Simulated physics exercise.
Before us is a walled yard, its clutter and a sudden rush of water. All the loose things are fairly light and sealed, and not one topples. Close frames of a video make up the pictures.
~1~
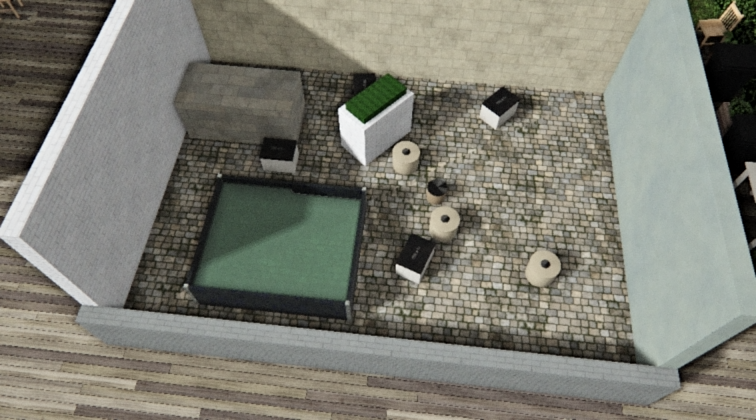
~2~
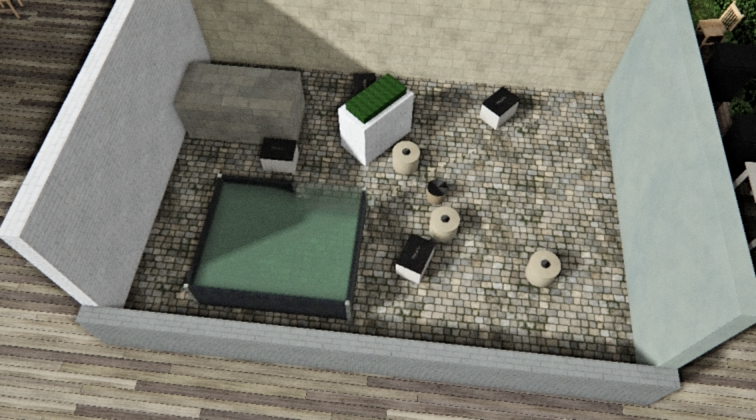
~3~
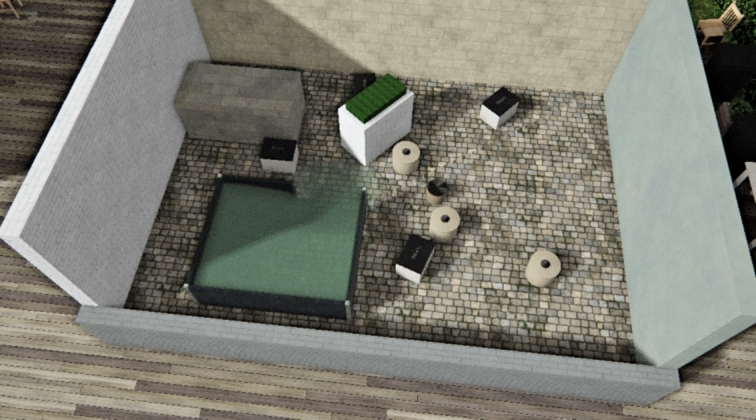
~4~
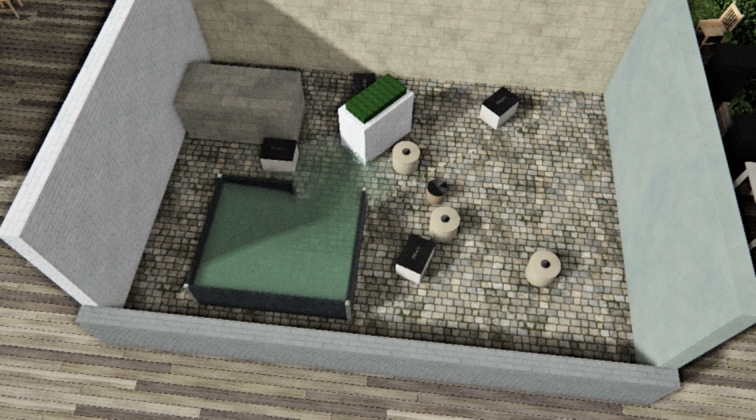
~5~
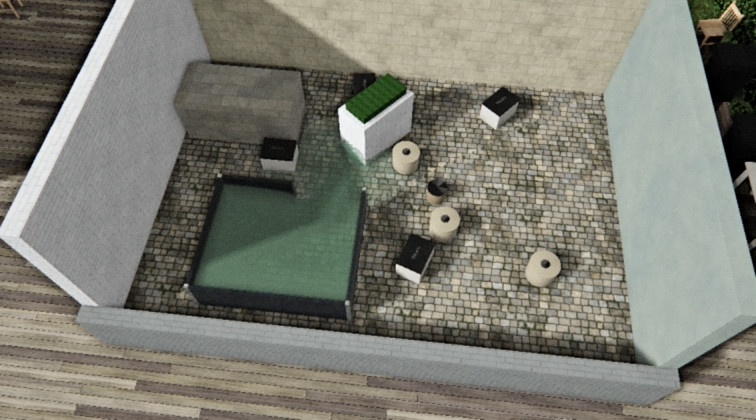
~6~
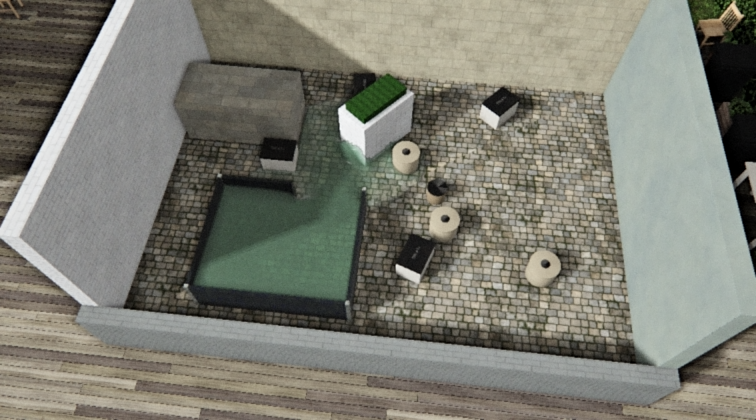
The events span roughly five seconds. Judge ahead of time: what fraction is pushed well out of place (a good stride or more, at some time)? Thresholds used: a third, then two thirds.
Portion: Beneath a third.
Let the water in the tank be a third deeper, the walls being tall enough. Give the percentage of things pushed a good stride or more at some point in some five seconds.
Share moved: Approx. 40 percent.
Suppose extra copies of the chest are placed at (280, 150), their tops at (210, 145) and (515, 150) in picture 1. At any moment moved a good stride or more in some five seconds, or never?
Well, one then the other: Carried that far, carried that far.
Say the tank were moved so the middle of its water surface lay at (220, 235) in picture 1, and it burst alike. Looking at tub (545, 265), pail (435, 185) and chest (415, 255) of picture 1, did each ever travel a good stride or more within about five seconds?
Short of it, covered the distance, short of it.
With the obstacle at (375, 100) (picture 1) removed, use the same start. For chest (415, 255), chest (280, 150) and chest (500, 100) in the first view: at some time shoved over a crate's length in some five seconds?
Fell short; fell short; went the distance.
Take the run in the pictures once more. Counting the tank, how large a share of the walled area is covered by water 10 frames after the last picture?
Close to 45 %.
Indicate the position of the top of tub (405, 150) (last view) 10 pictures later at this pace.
Approximately at pixel (499, 136).
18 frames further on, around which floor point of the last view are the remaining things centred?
Average floor point: Approx. (451, 183).
A moment on, 0 of 8 are well off their spots; 0 afloat.
Next, 1 of 8 are well off their spots; 0 afloat.
Later, 2 of 8 are well off their spots; 0 afloat.
In the end, 2 of 8 are well off their spots, and 2 have been at some point; 2 afloat.
